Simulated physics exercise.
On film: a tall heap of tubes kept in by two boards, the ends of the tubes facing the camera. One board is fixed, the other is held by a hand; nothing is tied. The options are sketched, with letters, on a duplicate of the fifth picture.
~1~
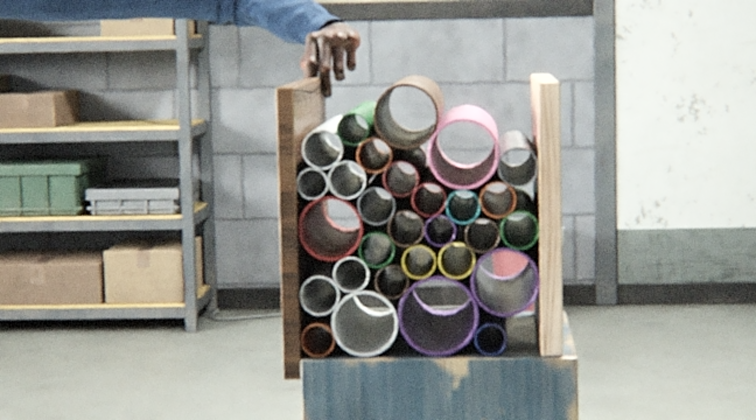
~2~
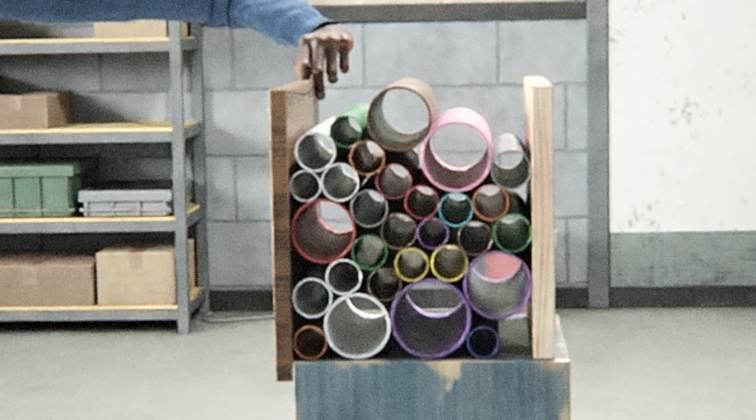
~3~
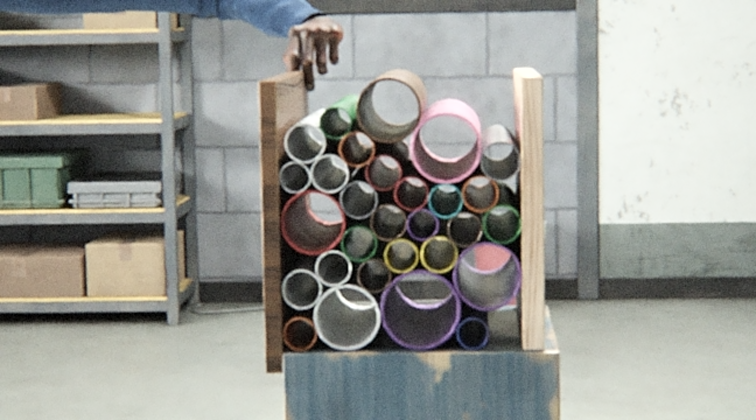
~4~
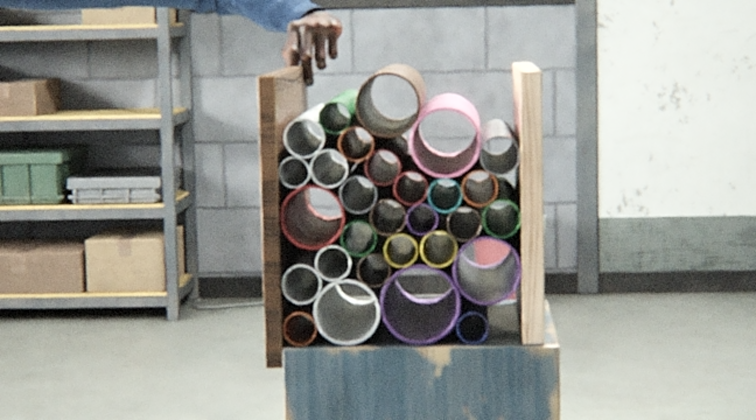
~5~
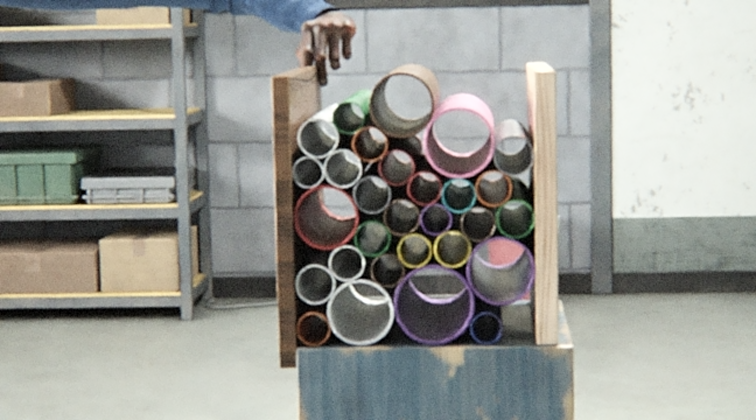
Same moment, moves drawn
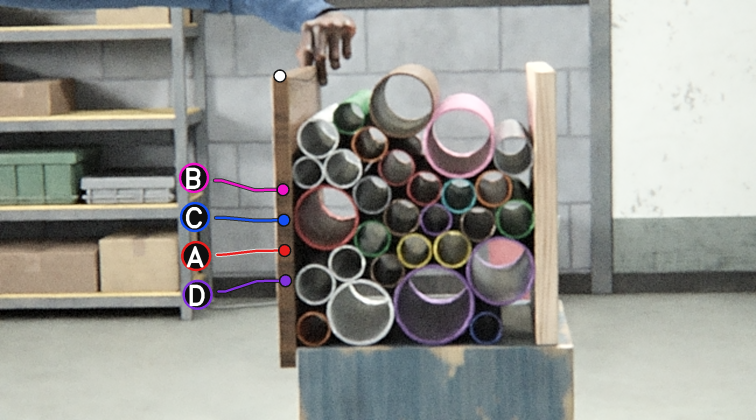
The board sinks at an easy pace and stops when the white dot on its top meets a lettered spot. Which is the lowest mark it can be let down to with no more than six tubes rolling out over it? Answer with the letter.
Lower it to A and no more.
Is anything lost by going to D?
Yes, at D.
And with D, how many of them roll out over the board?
At D the number is nine.
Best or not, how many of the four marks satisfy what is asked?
The number is three.
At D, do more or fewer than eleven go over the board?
It loses fewer than eleven.
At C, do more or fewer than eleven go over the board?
Fewer than eleven.
On the copy, A at (284, 250); B at (283, 190); C at (284, 220); D at (285, 281); the white dot at (280, 76).
On A. First, top of the board (292, 157).
Then, top of the board (294, 247).
Finally, top of the board (295, 249), six out over the board.
By contrast, B two out over the board; C four out over the board; D more than six out over the board.
